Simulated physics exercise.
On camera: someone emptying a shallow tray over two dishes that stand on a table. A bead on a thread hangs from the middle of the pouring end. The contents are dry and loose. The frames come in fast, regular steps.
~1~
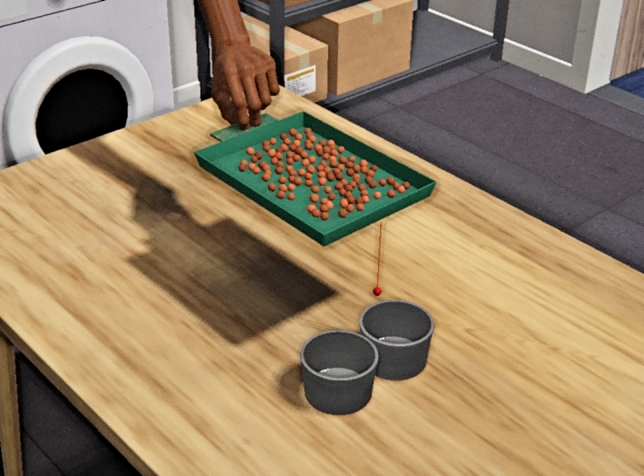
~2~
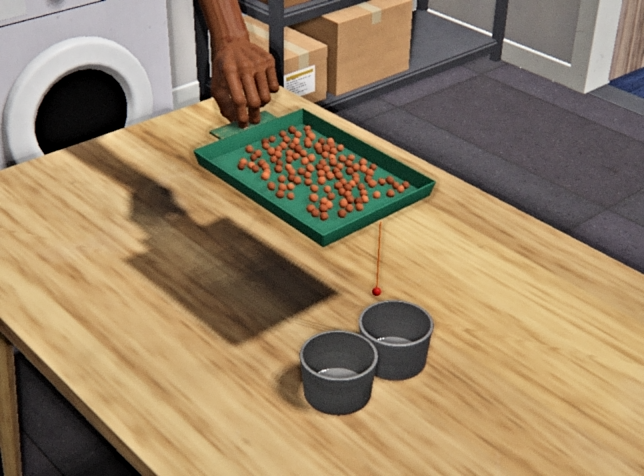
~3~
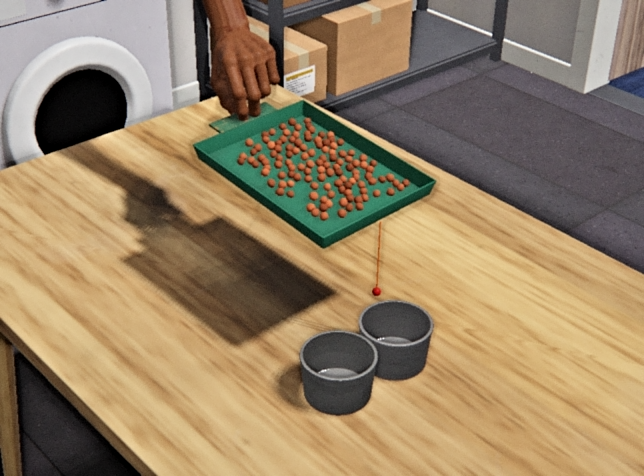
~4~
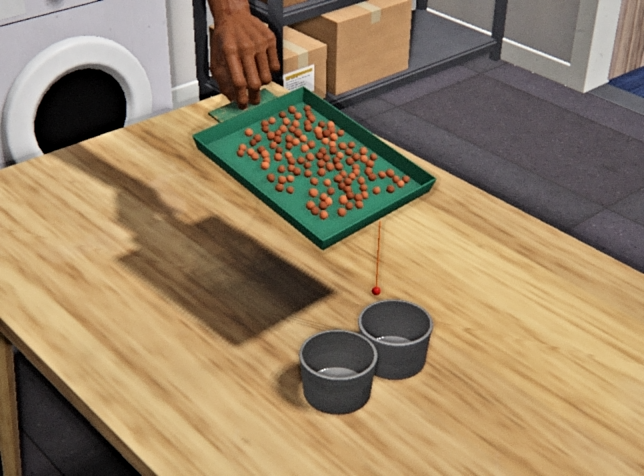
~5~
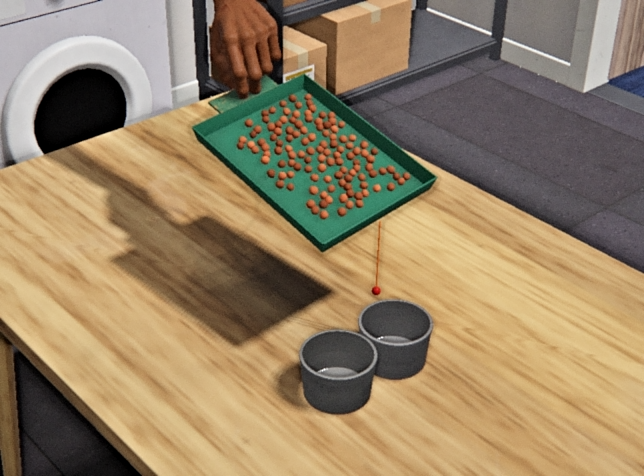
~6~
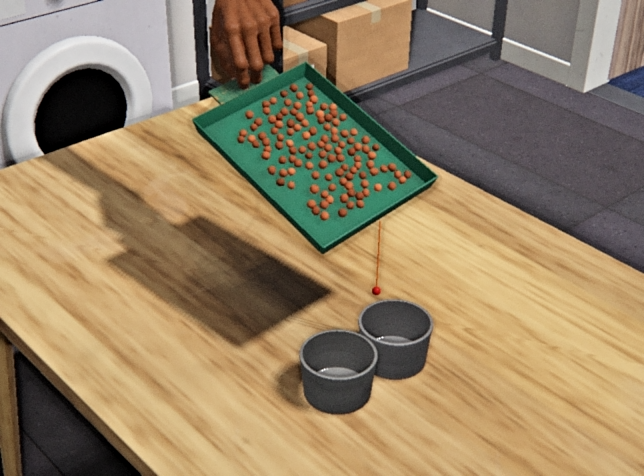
A pale wooden table fills a room with dark floor tiles, a white front-loading machine and cardboard boxes on a shelf behind, seen from above at an angle. A hand grips a green tray of small reddish-brown pellets, a red bead hanging from its near end above two dark grey dishes. The hand steadily raises the tray's far end, its near edge dipping slightly leftward, while the camera stays still.
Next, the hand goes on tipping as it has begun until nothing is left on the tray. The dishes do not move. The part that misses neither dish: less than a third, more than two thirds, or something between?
The two hold between a third and two thirds of the load.
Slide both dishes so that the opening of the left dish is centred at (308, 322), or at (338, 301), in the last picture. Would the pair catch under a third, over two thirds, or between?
In turn: One to two thirds; under a third.
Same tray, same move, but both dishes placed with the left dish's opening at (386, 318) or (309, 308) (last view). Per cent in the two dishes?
Roughly 20 per cent, and 20 per cent.
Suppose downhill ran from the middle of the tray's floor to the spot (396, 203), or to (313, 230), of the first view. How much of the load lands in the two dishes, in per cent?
About 20 and 20 per cent.
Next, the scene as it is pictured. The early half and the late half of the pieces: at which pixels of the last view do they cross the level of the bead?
First near (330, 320), later near (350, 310).
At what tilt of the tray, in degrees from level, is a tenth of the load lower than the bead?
Roughly 80°.
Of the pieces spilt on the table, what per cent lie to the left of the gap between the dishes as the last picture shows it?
Near 90 %.
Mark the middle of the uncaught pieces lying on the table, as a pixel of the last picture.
Close to (315, 347).
Shortly afterwards, tray tipped steeply; all but a few on the tray; only a few in the air.
Next, tray tipped right over; the bulk on the tray; a little in the left dish; only a few outside both; only a few in the air.
Some moments later, tray tipped past a quarter turn; near a third in the left dish; near a quarter in the right dish; near half outside both.
In the end, tray tipped past a quarter turn; near a third in the left dish; near a quarter in the right dish; near half outside both.
